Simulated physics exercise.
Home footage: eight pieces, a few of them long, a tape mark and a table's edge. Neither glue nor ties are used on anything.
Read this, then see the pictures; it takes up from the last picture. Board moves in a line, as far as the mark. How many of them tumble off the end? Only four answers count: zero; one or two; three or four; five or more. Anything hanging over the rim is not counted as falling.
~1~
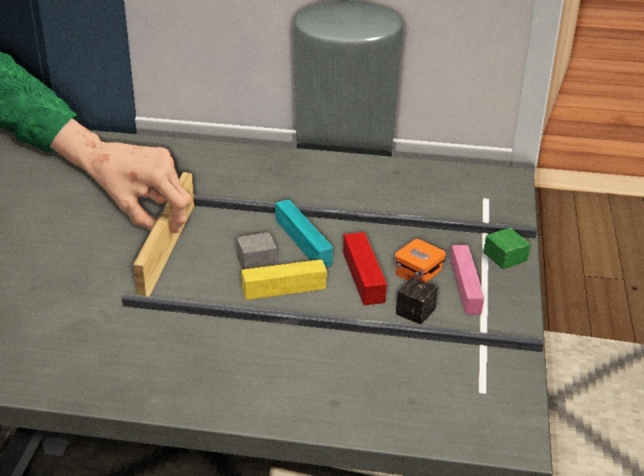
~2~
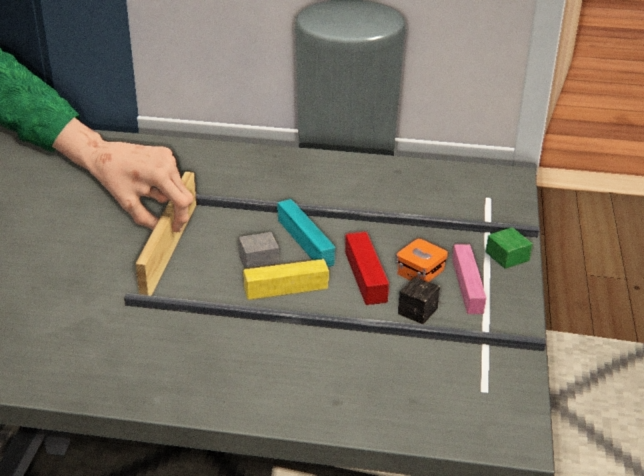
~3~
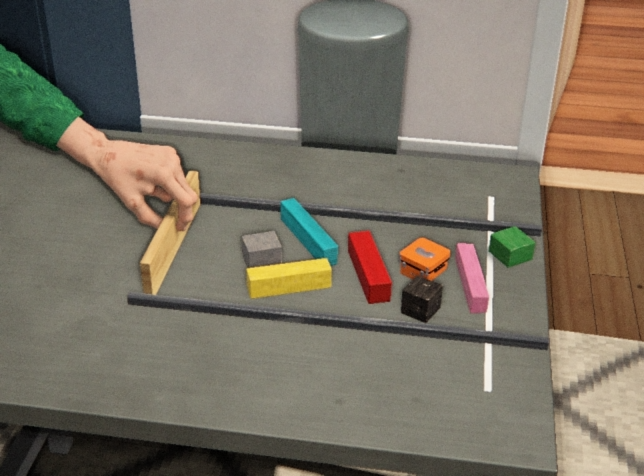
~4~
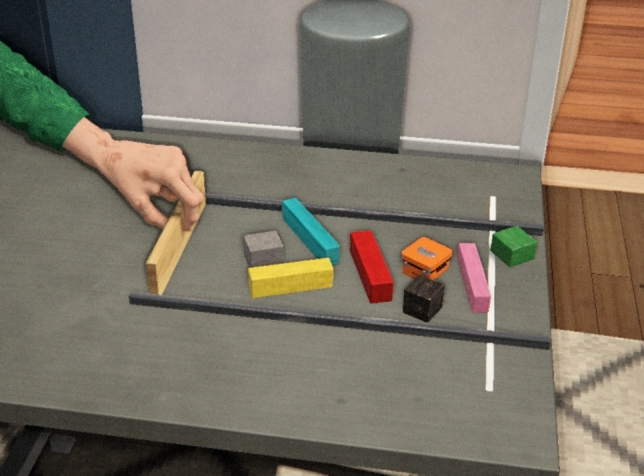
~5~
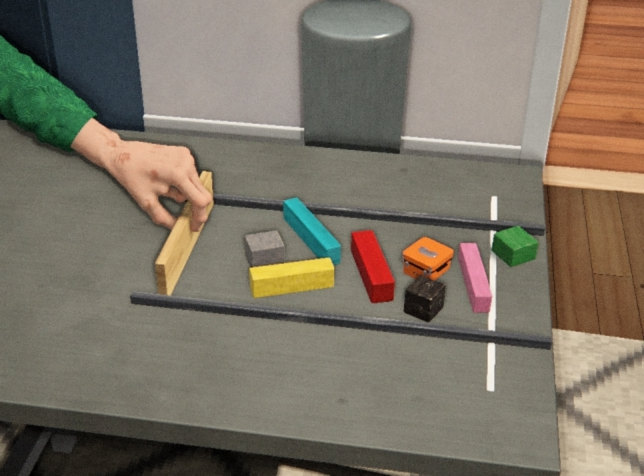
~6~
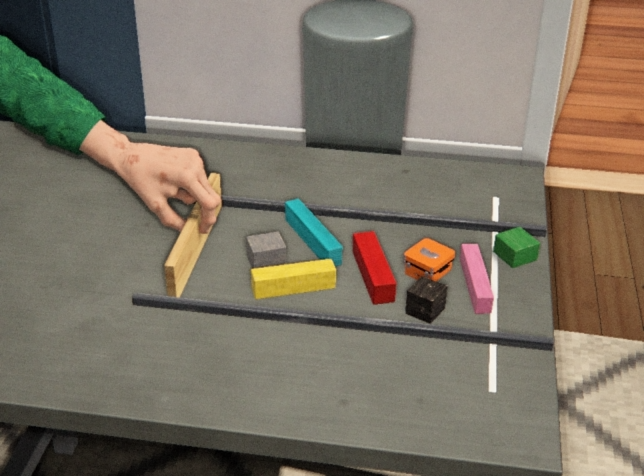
My answer: Three or four.
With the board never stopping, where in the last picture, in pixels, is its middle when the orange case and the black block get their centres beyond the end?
The middle is at (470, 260) when it's the orange case, and at (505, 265) when it's the black block.
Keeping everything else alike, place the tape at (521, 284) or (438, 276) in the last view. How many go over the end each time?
You'd get 6 the first time and 1 the second.
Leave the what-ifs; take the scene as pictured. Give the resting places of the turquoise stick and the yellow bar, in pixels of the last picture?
The turquoise stick at (523, 253), the yellow bar at (530, 304).
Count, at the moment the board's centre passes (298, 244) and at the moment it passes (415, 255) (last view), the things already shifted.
The first number is 4, the next one 8.
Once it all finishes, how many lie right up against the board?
That makes 3.
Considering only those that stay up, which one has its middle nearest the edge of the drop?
Looking at the middles, it's the black block.
Soon after, none off yet; green block at rest near (516, 247); pink bar at rest near (476, 278); black block at rest near (426, 299).
After that, none off yet; green block moving near (526, 246); pink bar displaced a little near (510, 282); black block displaced about its own width near (444, 306).
In the end, the number that fall off is three or four; gone, red stick, orange case, pink bar and green block.
